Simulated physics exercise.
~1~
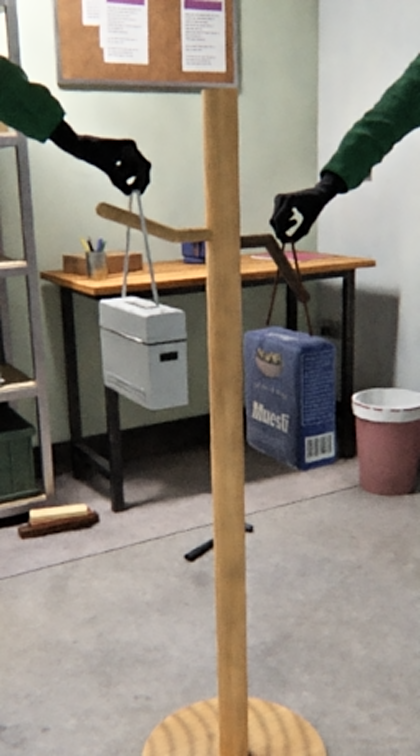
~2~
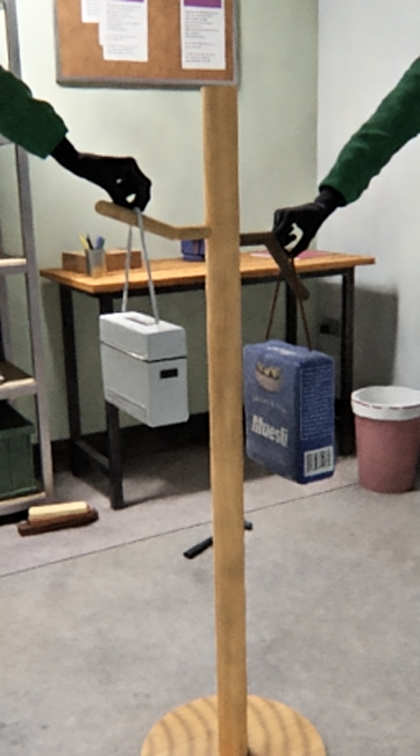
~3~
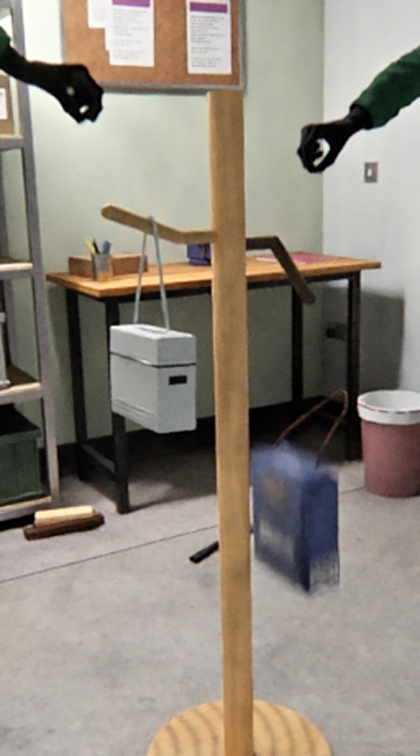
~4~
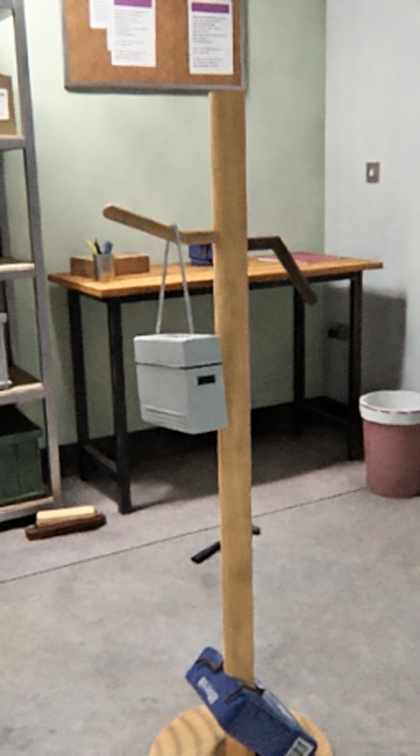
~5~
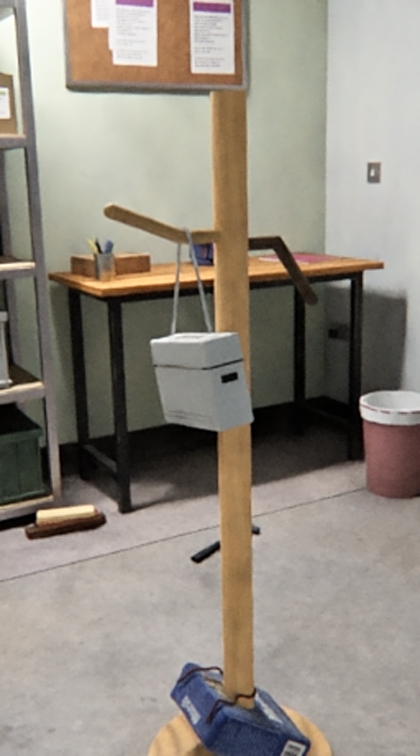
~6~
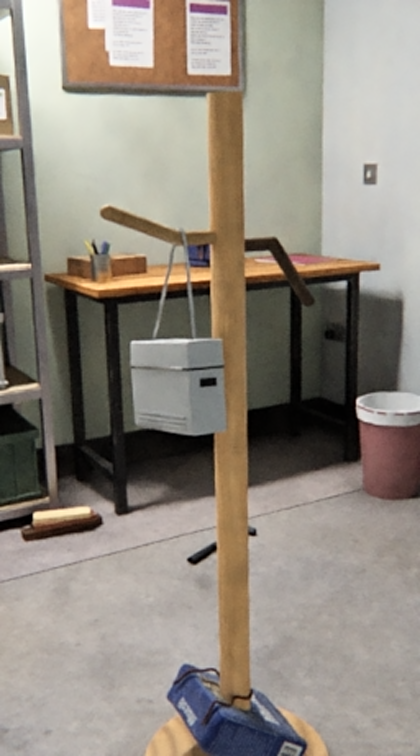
Office workspace, gloved hands releasing a white case and blue sack on a coat stand, case swinging on its peg, sack falling.
